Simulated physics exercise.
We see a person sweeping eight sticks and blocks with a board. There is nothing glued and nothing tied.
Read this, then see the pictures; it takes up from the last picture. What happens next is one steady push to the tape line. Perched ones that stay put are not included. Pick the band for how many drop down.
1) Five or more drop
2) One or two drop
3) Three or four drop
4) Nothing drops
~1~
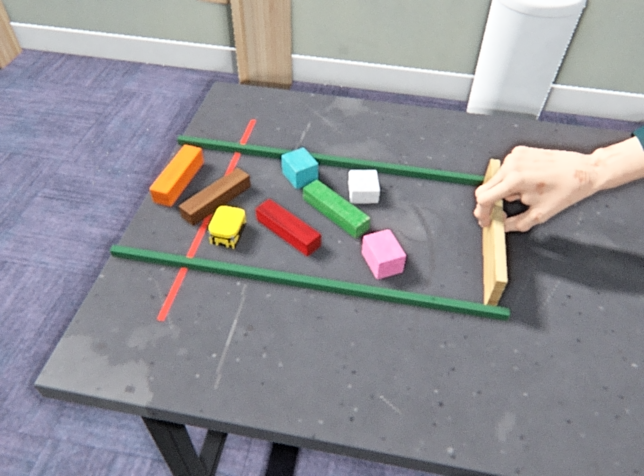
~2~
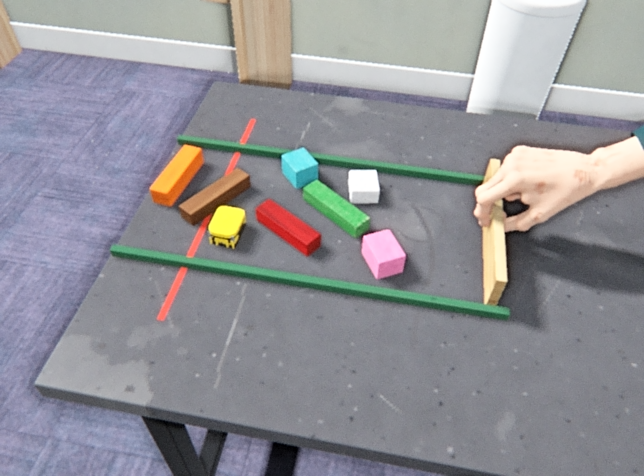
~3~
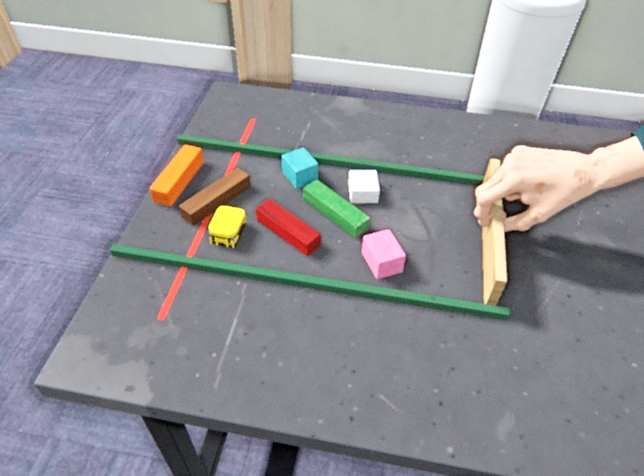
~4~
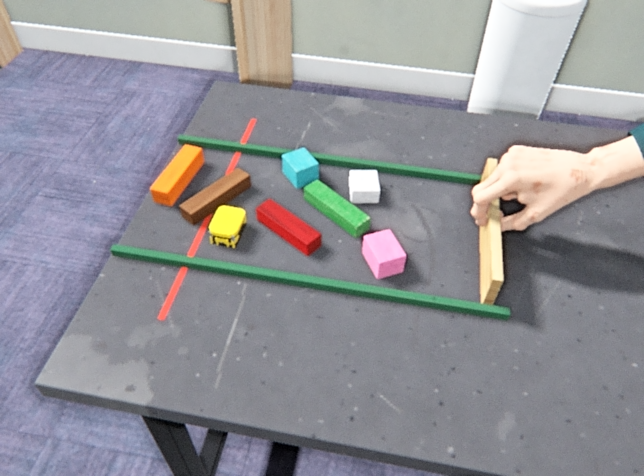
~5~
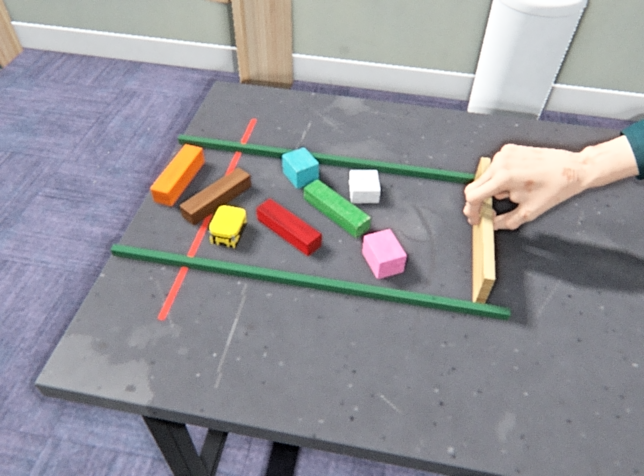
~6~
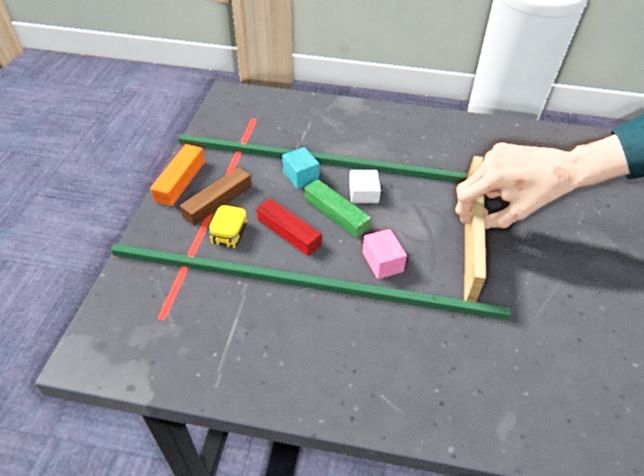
Answer: 2.
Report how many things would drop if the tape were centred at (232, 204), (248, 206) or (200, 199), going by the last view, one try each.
Tallies in the order given: 0, 0, 3.
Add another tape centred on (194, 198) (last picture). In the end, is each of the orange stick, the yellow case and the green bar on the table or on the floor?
Taking each: The orange stick topples, the yellow case topples, the green bar holds its spot.
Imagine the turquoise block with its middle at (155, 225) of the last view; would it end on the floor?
Turquoise block: Gone.
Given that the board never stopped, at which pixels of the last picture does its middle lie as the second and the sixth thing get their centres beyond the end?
Earlier crossing: About (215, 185); later crossing: About (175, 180).
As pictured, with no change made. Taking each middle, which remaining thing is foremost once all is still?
The one out in front is the brown stick.
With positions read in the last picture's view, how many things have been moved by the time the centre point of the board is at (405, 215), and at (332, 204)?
The count reaches 1 first and 5 second.
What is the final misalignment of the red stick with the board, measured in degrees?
Around 5 degrees.
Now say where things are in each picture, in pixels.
Orange stick (178, 175); brown stick (216, 196); yellow case (228, 227); board (493, 228); tape (215, 202), in the first frame.
Brown stick (216, 196); board (493, 228), in the second frame.
Yellow case (228, 227); pink block (383, 254), in the third frame.
Orange stick (179, 174); turquoise block (301, 168), in the fourth frame.
Brown stick (217, 195); red stick (289, 227), in the fifth frame.
Orange stick (179, 174); brown stick (217, 195); yellow case (229, 227); board (474, 225); tape (216, 201), in the sixth frame.
Soon after, none off yet; orange stick at rest near (179, 174); brown stick at rest near (217, 195); yellow case at rest near (229, 227).
After that, none off yet; orange stick at rest near (179, 174); brown stick at rest near (217, 195); yellow case at rest near (227, 227).
And then, none off yet; orange stick moving near (176, 173); brown stick displaced a little near (181, 195); yellow case displaced about its own width near (174, 231).
In the end, the number that fall off is one or two; gone, orange stick.
